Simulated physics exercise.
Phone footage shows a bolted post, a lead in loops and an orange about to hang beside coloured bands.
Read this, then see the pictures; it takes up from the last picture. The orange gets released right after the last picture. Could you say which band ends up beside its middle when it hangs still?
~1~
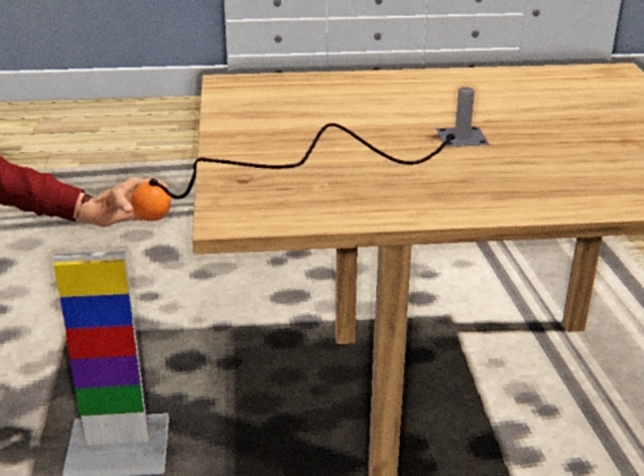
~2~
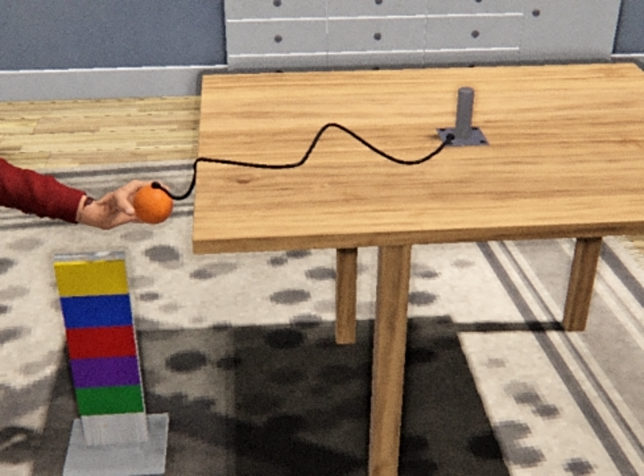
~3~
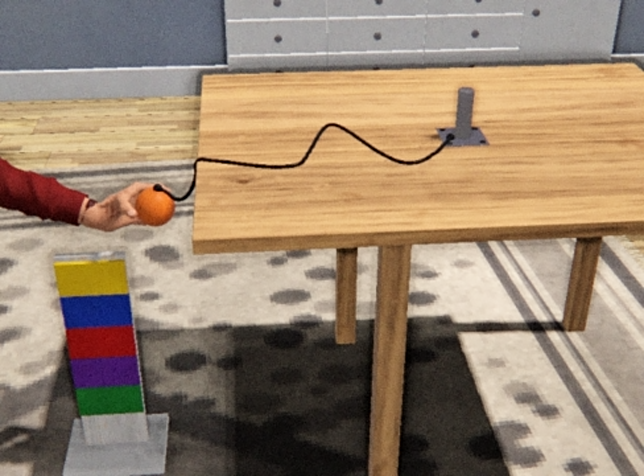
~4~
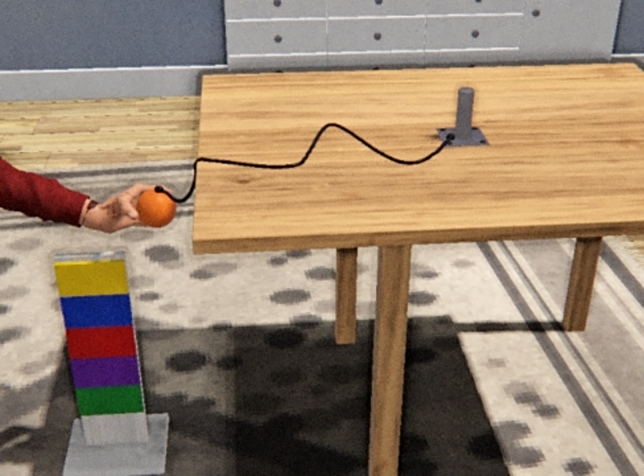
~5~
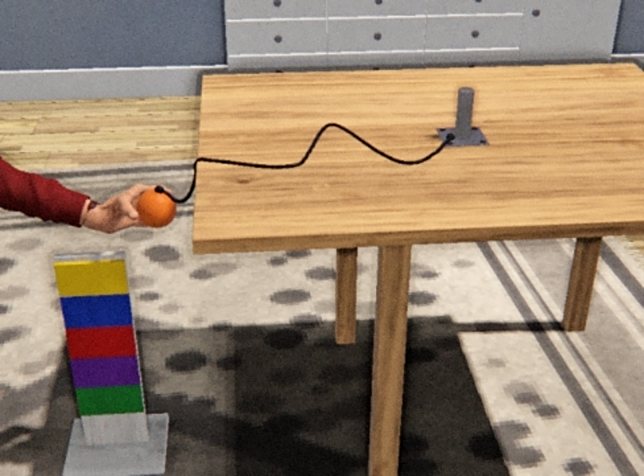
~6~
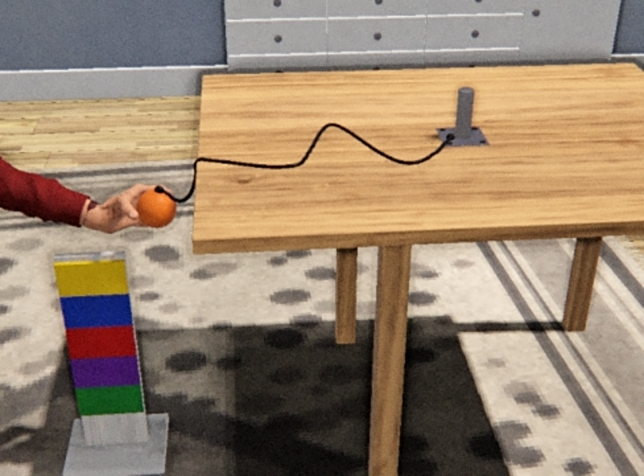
Sure, it is purple.
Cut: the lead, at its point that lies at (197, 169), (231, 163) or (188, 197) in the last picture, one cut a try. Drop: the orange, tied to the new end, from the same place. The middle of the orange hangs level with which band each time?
Try by try: Blue; yellow; red.
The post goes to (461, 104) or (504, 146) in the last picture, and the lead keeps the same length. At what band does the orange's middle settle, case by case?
Answer, in order: Red, red.
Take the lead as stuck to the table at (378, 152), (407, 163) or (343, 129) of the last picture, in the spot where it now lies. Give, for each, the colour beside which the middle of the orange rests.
In sequence it's red, then red, and lastly blue.
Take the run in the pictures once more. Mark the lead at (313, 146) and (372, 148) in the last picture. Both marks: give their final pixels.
You'll find the first mark at (197, 162) and the second mark at (321, 145).
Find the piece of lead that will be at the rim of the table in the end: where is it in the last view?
Near pixel (314, 143).
Early on, orange near (214, 342); level with red.
Midway, orange near (212, 362); level with purple.
Finally, orange near (215, 361); level with purple. Its centre hangs level with the purple band.
